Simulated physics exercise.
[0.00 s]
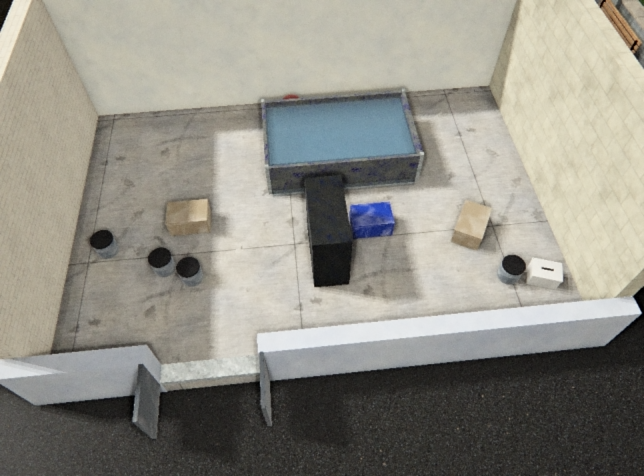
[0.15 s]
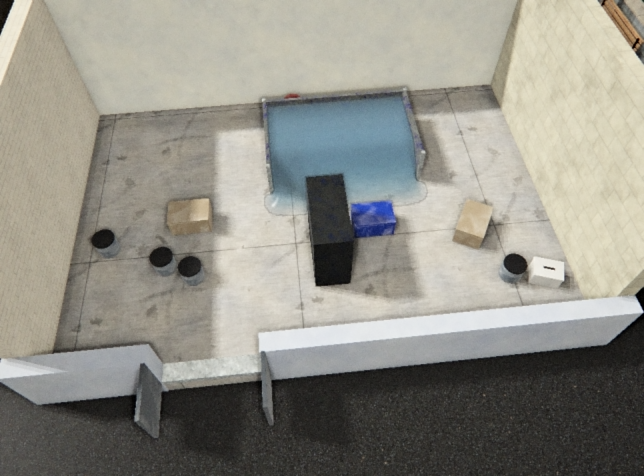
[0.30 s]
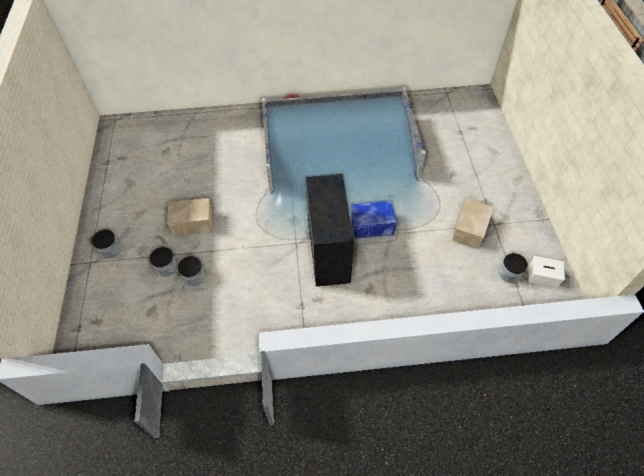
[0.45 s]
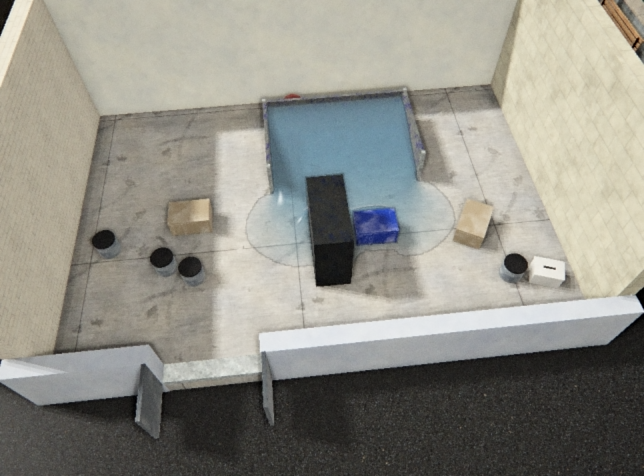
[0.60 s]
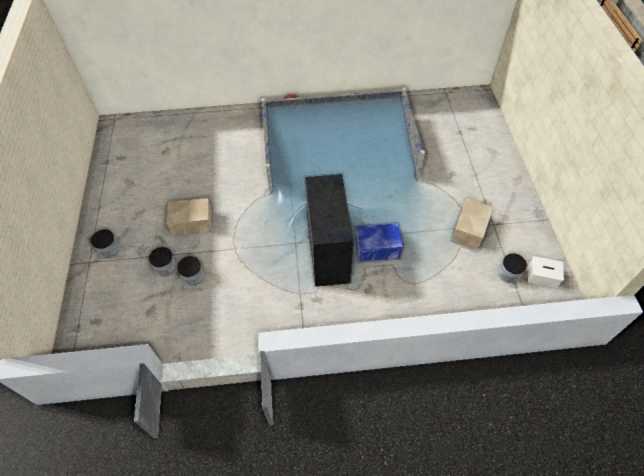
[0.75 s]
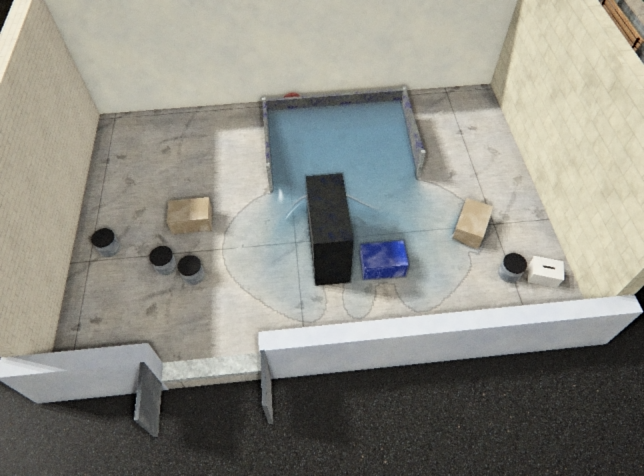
Water pours from the open front of a tank at the back of a walled court, spreading across the floor around a tall black block, then pushes a blue crate toward the front wall while the surrounding objects stay put.
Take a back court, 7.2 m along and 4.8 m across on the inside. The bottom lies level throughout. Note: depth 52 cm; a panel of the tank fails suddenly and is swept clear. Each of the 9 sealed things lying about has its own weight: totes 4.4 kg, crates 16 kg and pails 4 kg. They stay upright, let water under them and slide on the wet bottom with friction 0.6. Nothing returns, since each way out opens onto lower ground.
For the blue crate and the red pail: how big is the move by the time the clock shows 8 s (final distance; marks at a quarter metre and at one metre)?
Result: Blue crate: Swept away; red pail: Shifted somewhat.
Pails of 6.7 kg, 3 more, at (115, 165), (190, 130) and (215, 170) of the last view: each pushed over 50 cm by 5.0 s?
Lab note - in order: Below threshold / below threshold / below threshold.
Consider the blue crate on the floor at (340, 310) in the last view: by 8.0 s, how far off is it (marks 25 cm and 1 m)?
In the end it is hauled off.
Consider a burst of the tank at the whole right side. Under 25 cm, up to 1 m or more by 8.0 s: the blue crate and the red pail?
Blue crate: Displaced a little; red pail: Displaced far.
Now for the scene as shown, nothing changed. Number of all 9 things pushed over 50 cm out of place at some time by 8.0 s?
Count: 8.
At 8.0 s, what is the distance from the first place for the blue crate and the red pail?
My guess is some 140 and 60 cm, respectively.
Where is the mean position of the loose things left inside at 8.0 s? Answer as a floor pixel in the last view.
(279, 168).
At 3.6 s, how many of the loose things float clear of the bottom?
The count is 5.
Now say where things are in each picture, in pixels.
The first frame shows the blue crate at (372, 214), on the bottom; the red pail at (291, 101) rests on the ground; water covers 3.3 m2; 0 of 9 have shifted.
The second frame shows the blue crate at (373, 213), on the bottom; the red pail at (292, 100) rests on the ground; water covers 4.4 m2; 0 of 9 have shifted.
The third frame shows the blue crate at (373, 213), on the bottom; the red pail at (292, 100) rests on the ground; water covers 5.4 m2; 0 of 9 have shifted.
The fourth frame shows the blue crate at (376, 221) rests on the ground, 15 cm from its start; the red pail at (292, 100) rests on the ground; water covers 6.7 m2; 1 of 9 have shifted.
The fifth frame shows the blue crate at (379, 236), on the bottom, 44 cm from its start; the red pail at (292, 100), on the bottom; water covers 8.0 m2; 1 of 9 have shifted.
The sixth frame shows the blue crate at (384, 254), on the bottom, 75 cm from its start; the red pail at (292, 99) rests on the ground; water covers 9.5 m2; 1 of 9 have shifted.
After 1.6 s the blue crate is near (411, 308), 1.7 m from its start, afloat; the red pail is near (292, 99), 0.0 m from its start, aground; 0 of 9 are out; 1 afloat.
After 3.6 s the blue crate is near (443, 299), 1.7 m from its start, afloat; the red pail is near (292, 99), 0.0 m from its start, aground; 0 of 9 are out; 5 afloat.
After 5.6 s the blue crate is near (436, 289), 1.5 m from its start, afloat; the red pail is near (292, 99), 0.0 m from its start, aground; 0 of 9 are out; 3 afloat.
After 8.0 s the blue crate is near (411, 293), 1.4 m from its start, aground; the red pail is near (257, 101), 0.6 m from its start, aground; 0 of 9 are out; 2 afloat.
